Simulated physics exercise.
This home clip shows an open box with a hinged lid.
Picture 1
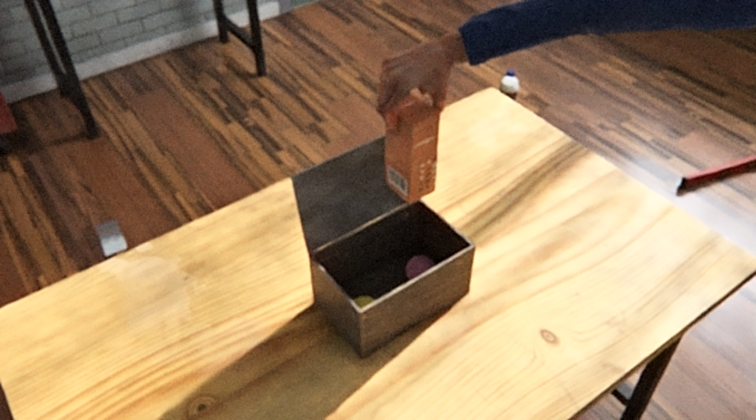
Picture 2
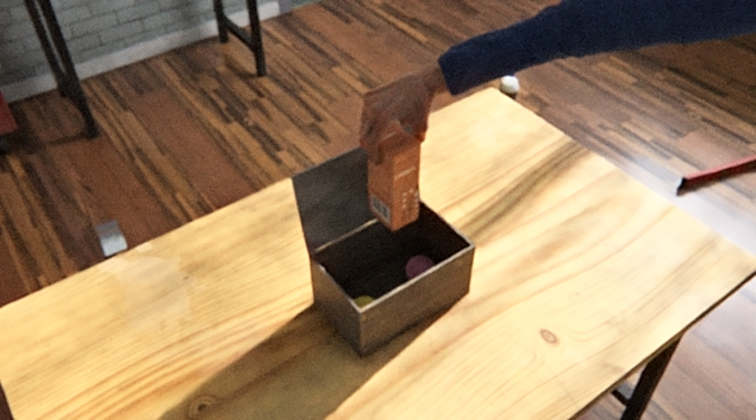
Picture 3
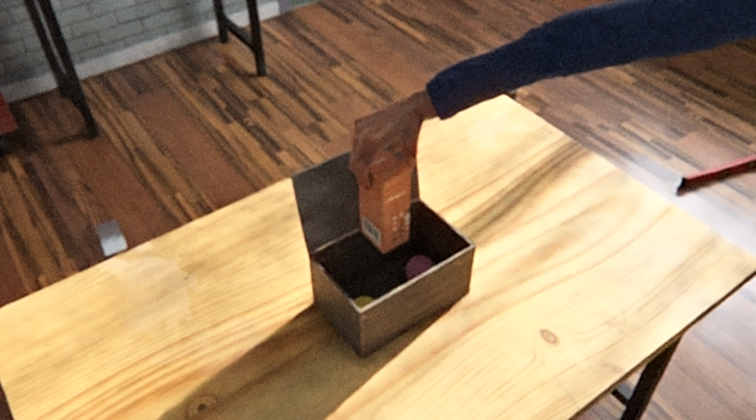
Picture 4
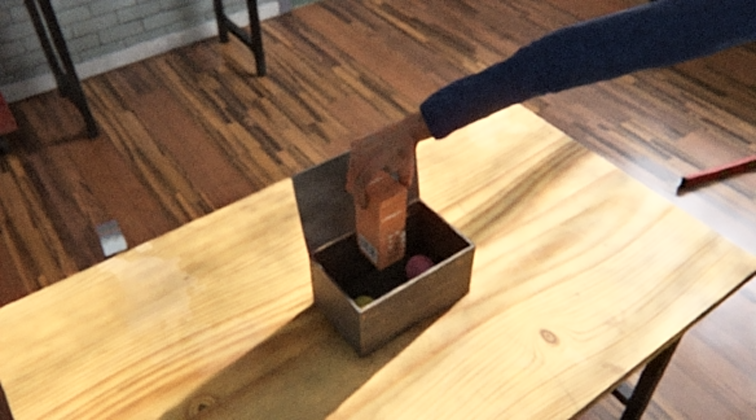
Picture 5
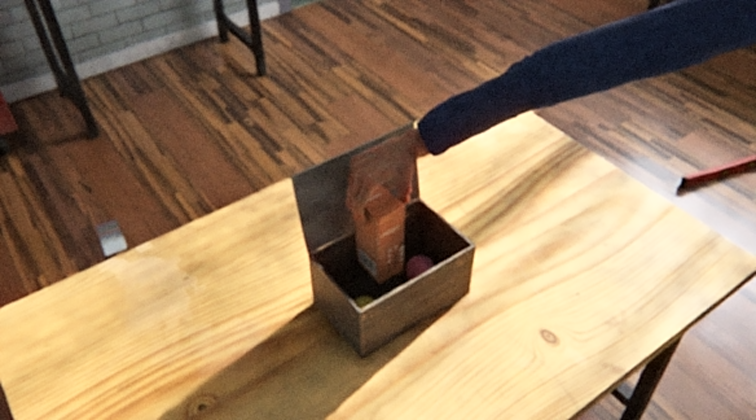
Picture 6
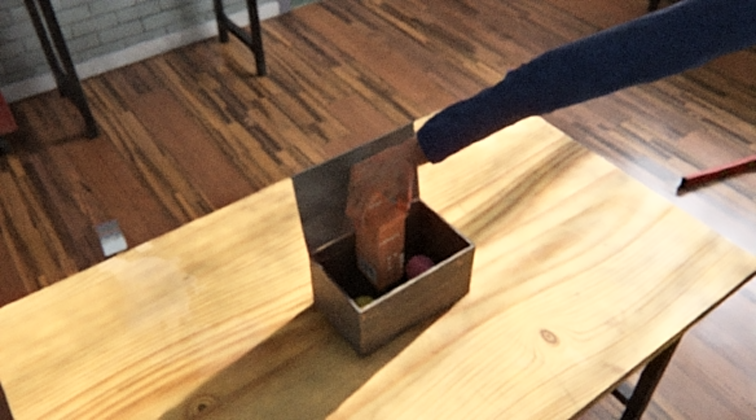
On a wooden table, a hand lowers an orange carton into an open lidded box.
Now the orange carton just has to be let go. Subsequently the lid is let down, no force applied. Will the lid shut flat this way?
No, the lid is kept from dropping.
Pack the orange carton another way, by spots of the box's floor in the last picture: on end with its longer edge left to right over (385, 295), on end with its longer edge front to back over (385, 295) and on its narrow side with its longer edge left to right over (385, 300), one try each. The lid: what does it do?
First - not shut; second - not shut; third - shut down.
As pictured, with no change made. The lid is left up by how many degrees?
Roughly 50°.
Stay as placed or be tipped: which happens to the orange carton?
Simply put, the orange carton remains unturned.
Then, 0.30 s later than the last frame, orange carton moved about its own width near (380, 263).
Then, 1.30 s later than the last frame, lid 78° above the rim; orange carton moved about its own width near (380, 264).
Then, 1.60 s later than the last frame, lid 58° above the rim; orange carton moved about its own width near (380, 264).
Then, 3.80 s later than the last frame, lid 52° above the rim; orange carton moved about its own width near (382, 264).
When it is over, lid 52° above the rim; moved from the start, orange carton; the other 2 as before. End places, in pixels of the last picture, orange carton near (382, 264).
